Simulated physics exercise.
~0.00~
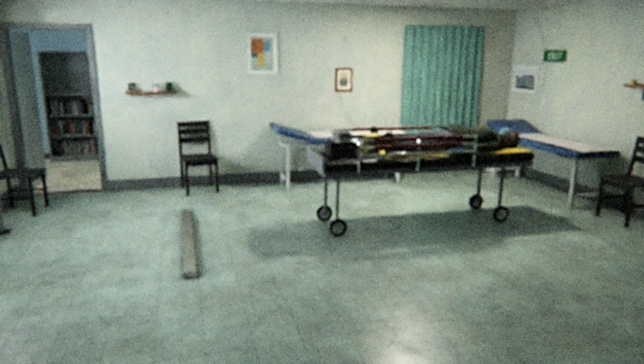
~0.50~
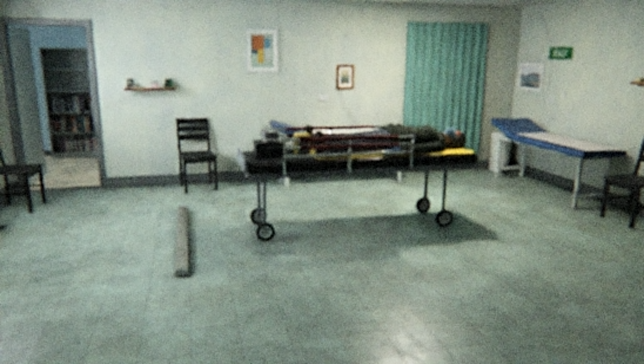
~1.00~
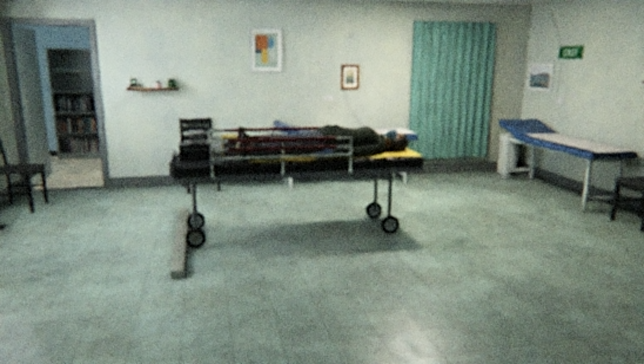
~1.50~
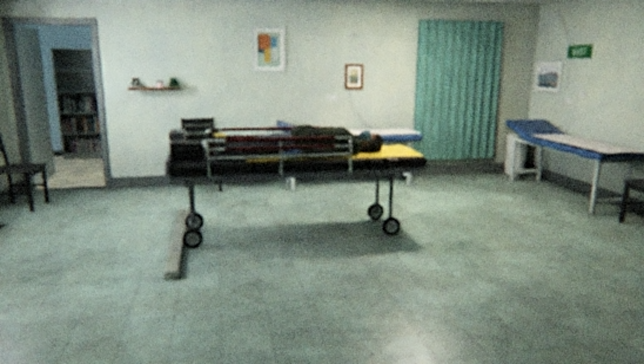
A wheeled ward trolley carrying a limp sleeper and some loose gear rolled left across the room until its front wheels met a sill on the floor and it halted, staying level, with the person and visible items still aboard.
